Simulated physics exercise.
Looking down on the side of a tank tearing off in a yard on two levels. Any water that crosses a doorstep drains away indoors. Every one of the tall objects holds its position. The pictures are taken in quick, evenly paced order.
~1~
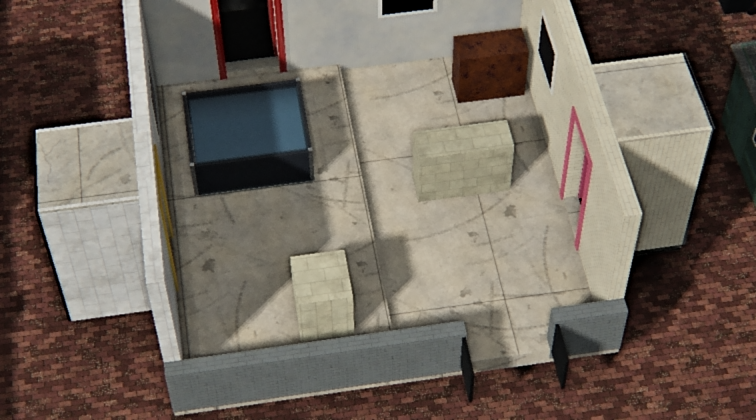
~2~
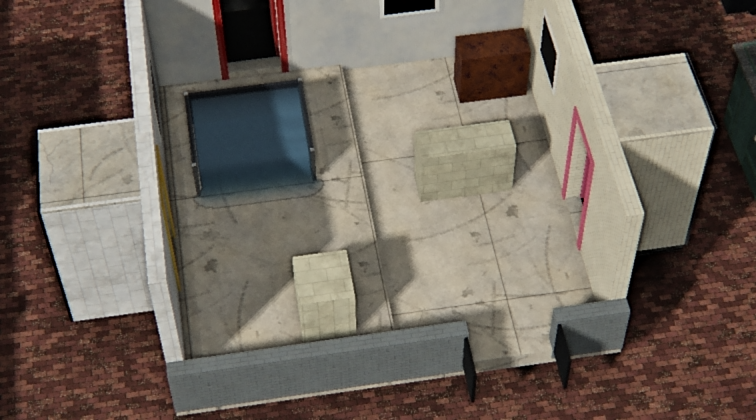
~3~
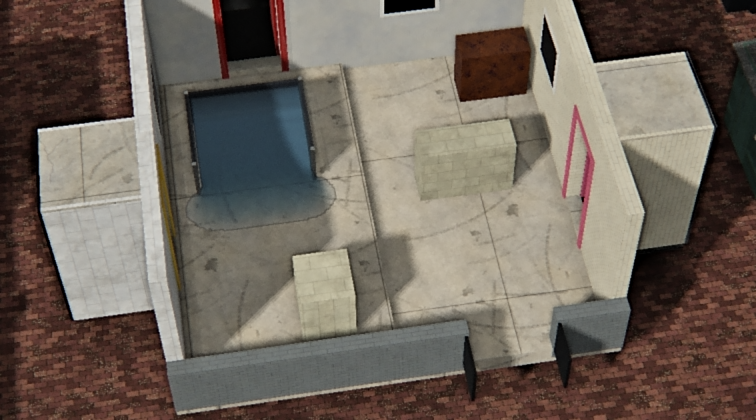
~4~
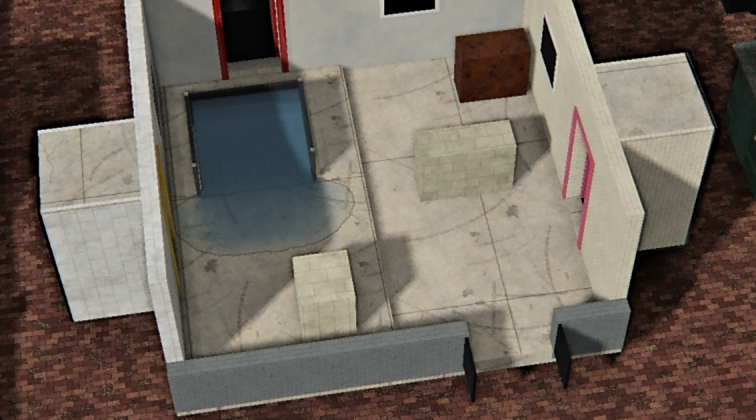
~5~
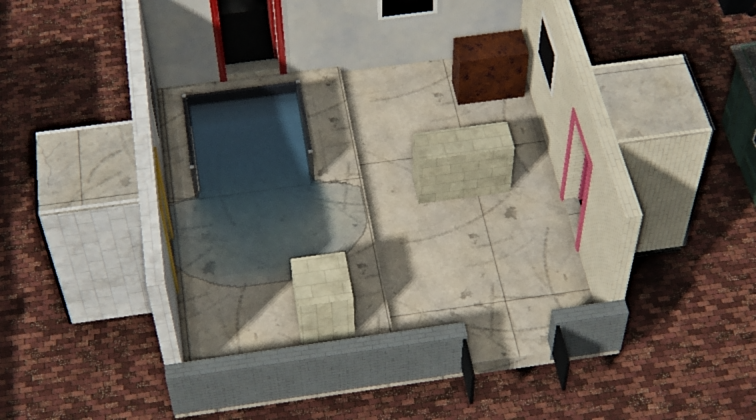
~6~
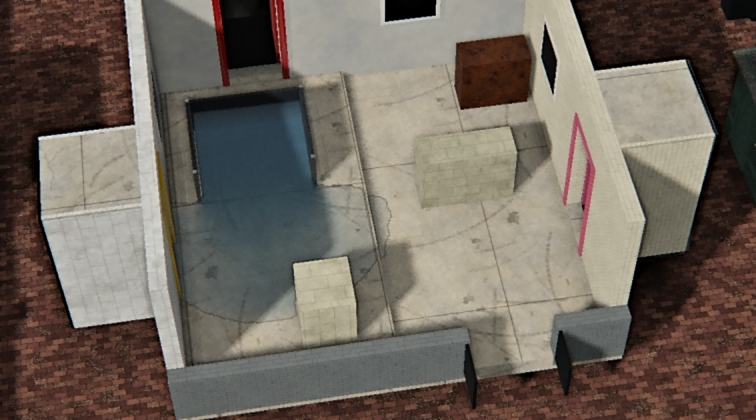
Blue water pours from the open front of a dark tank and spreads across the yard.
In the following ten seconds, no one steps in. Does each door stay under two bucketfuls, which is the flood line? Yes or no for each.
Red door - yes, stays under; pink door - no, it floods; yellow door - no, it floods.
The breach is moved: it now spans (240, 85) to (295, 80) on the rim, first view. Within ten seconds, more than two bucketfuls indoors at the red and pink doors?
In order, the red one overshoots, the pink one remains short.
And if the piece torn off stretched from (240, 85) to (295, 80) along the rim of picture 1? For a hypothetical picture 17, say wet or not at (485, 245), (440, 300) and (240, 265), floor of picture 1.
Point by point: Unwetted; unwetted; unwetted.
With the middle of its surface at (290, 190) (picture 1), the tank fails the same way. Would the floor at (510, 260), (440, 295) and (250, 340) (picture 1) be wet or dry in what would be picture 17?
In that order: Under water, awash, flooded.
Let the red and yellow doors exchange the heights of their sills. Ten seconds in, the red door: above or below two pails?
My reading: The red door remains below the limit.
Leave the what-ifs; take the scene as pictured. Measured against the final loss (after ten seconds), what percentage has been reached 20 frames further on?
I get 25 percent.
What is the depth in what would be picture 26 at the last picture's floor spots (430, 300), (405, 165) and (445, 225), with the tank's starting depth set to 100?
Readings in sequence: 4, 0, 2 percent.
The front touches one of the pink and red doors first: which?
Answer: The pink one.
A moment on, water covers 35 % of the floor; the red door not reached, the pink door not reached, the yellow door under two buckets in.
Next, water covers 45 % of the floor; the red door not reached, the pink door not reached, the yellow door over two buckets in.
Then, water covers 50 % of the floor; the red door not reached, the pink door not reached, the yellow door over two buckets in.
Later, water covers 70 % of the floor; the red door not reached, the pink door under two buckets in, the yellow door far over two buckets in.
In the end, water covers 90 % of the floor; the red door wet at the sill, nothing in, the pink door over two buckets in, the yellow door far over two buckets in.
